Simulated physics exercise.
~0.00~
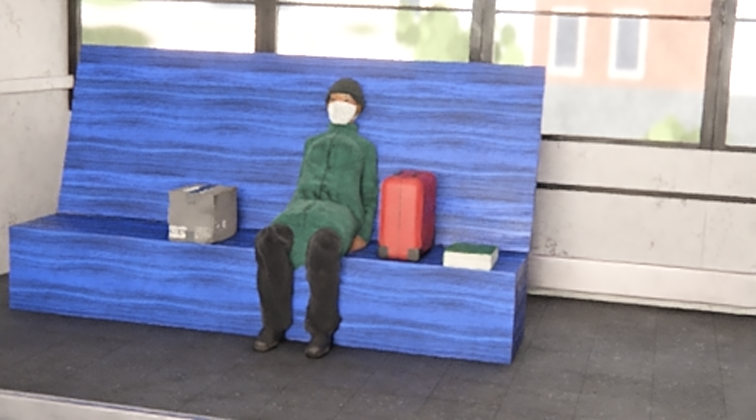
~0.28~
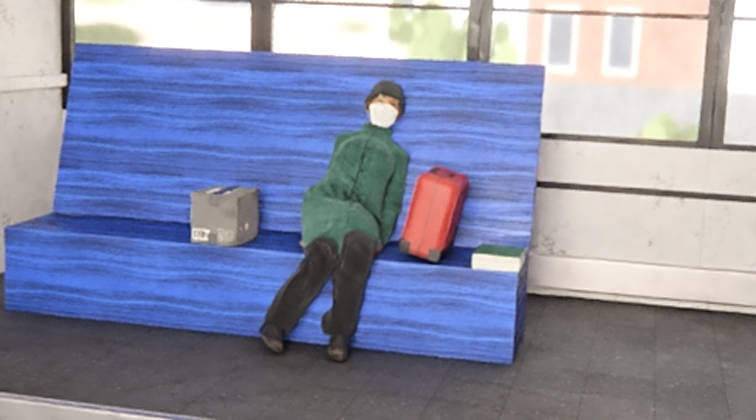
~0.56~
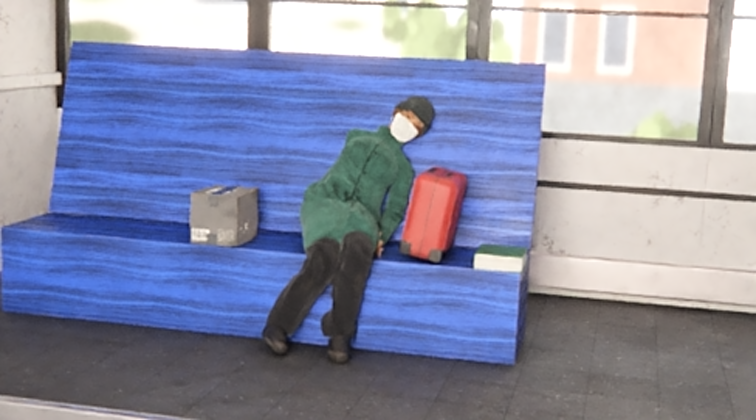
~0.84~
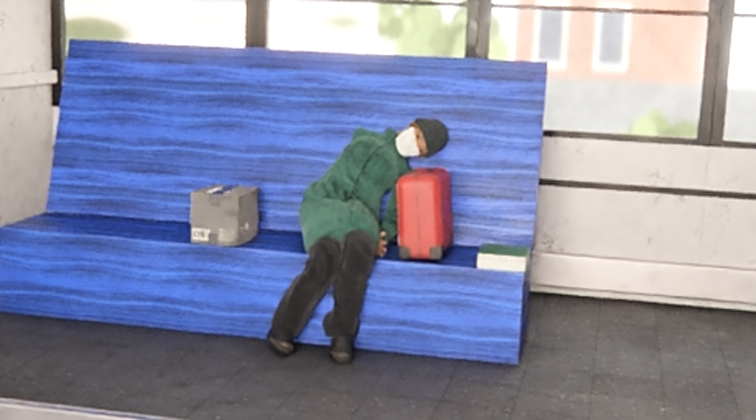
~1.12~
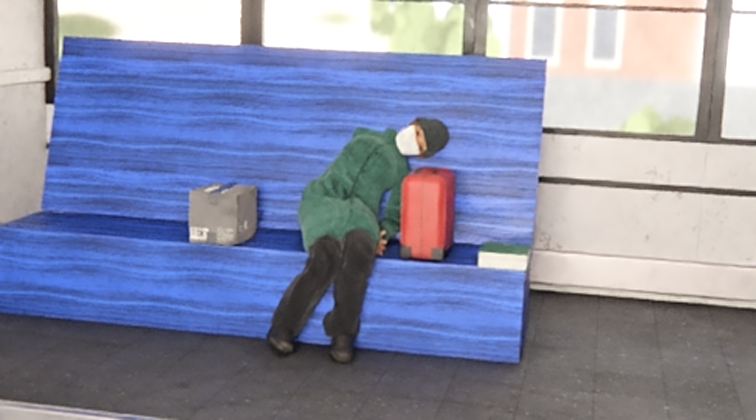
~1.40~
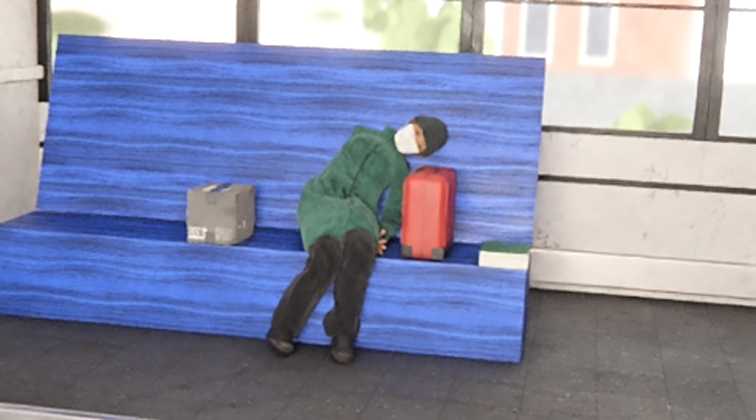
On a long blue bench inside a shuttle, a commuter in a green coat, dark cap and white face mask sits slumped between a grey box-like bag on the left and an upright red case on the right, with a green-topped folder beyond it. The bags and folder shift to the right, and the case tilts as the commuter leans the same way. The sleeper's head and upper body sink further right, and the case comes back upright. At the end the commuter stays bent over beside the case, still seated, with everything resting on the bench.
